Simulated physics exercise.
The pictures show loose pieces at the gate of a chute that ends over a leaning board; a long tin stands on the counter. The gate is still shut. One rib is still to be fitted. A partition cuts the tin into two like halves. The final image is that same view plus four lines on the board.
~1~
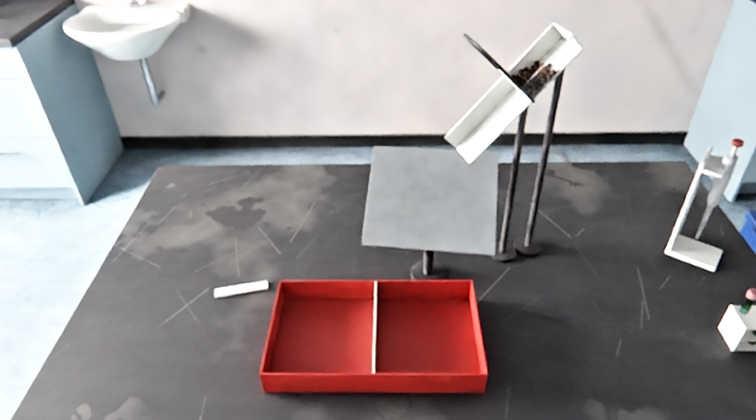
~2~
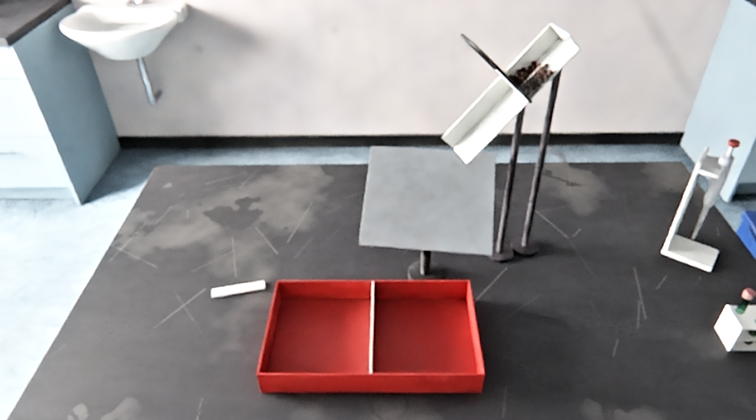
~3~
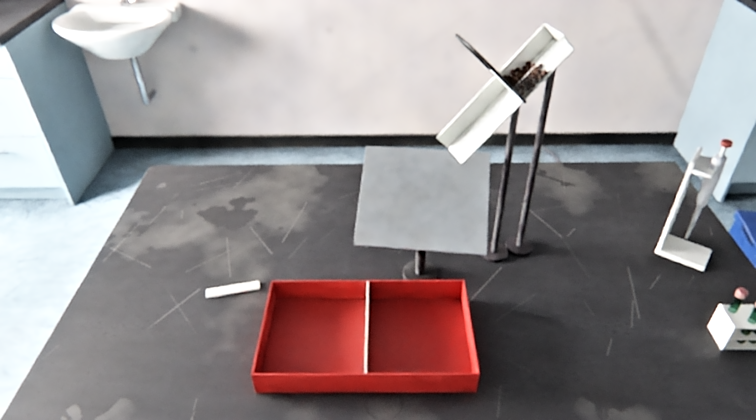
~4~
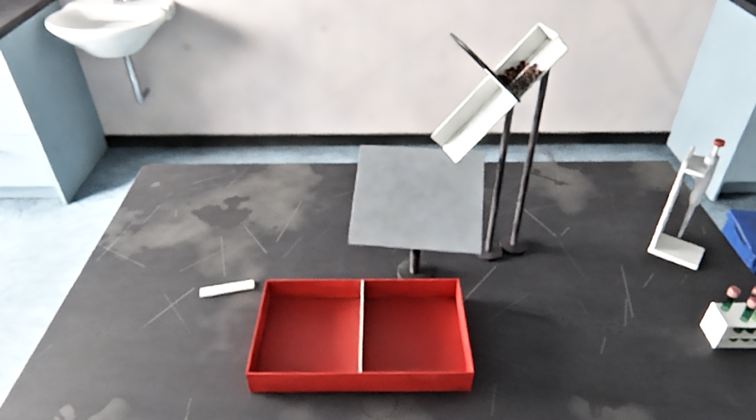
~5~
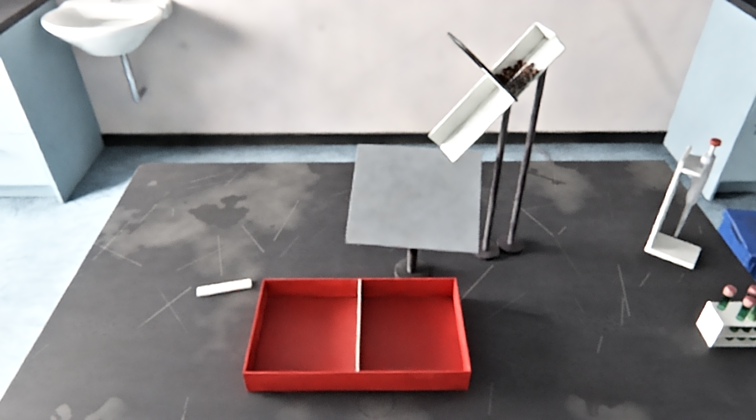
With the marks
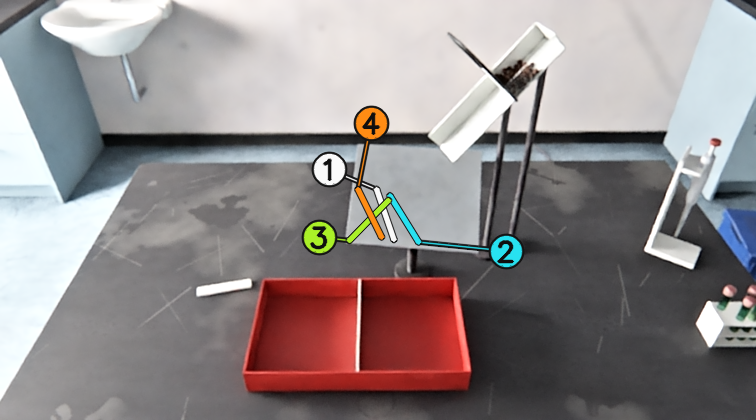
The footage shows small brown pieces resting behind a closed gate in a raised, sloping chute above a tilted grey board and a divided red tin; nothing on the counter moves, while the view shifts slightly to the right.
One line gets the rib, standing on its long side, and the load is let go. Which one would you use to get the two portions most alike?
Choose 3.
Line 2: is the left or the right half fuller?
The right half.
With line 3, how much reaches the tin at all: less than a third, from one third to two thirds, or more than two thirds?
Line 3 gives more than two thirds.
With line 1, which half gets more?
Right.
On the marked copy, line 1 from (376, 189) to (393, 239); line 2 from (389, 195) to (418, 242); line 3 from (388, 200) to (349, 240); line 4 from (358, 189) to (381, 237).
With 1, of what is caught, only a few in the left half, all but a few in the right.
With 2, of what is caught, a small share in the left half, all but a few in the right.
With 3, of what is caught, close to half in the left half, close to half in the right.
With 4, of what is caught, a small share in the left half, all but a few in the right.
